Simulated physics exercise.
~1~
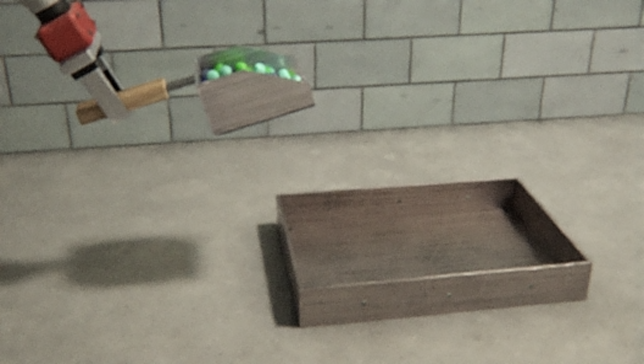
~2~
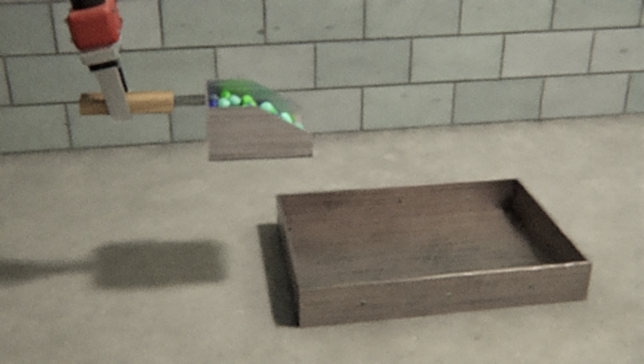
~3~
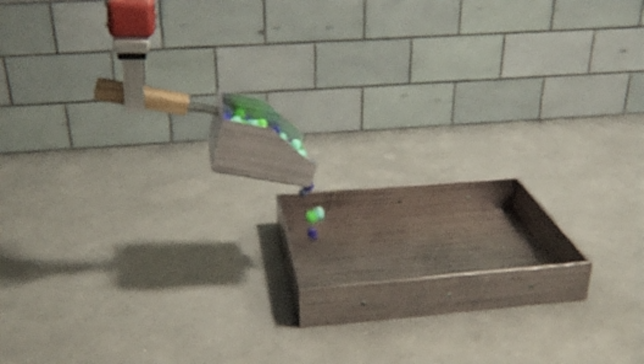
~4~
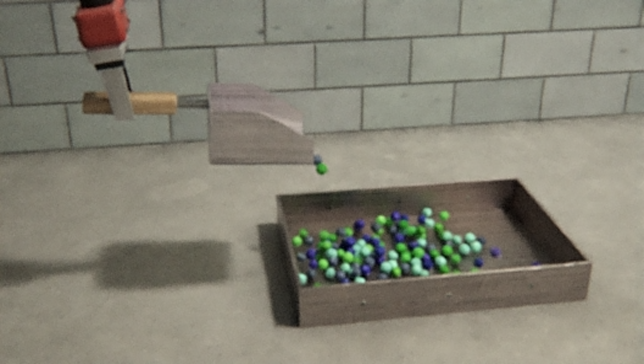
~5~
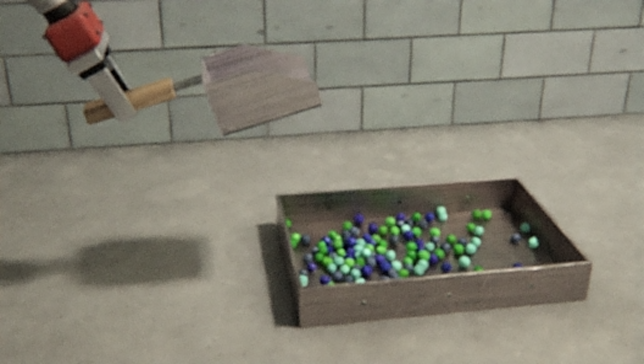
Robot arm lowering and tipping a scoop of green and blue balls into a wooden tray, then lifting the emptied scoop away.
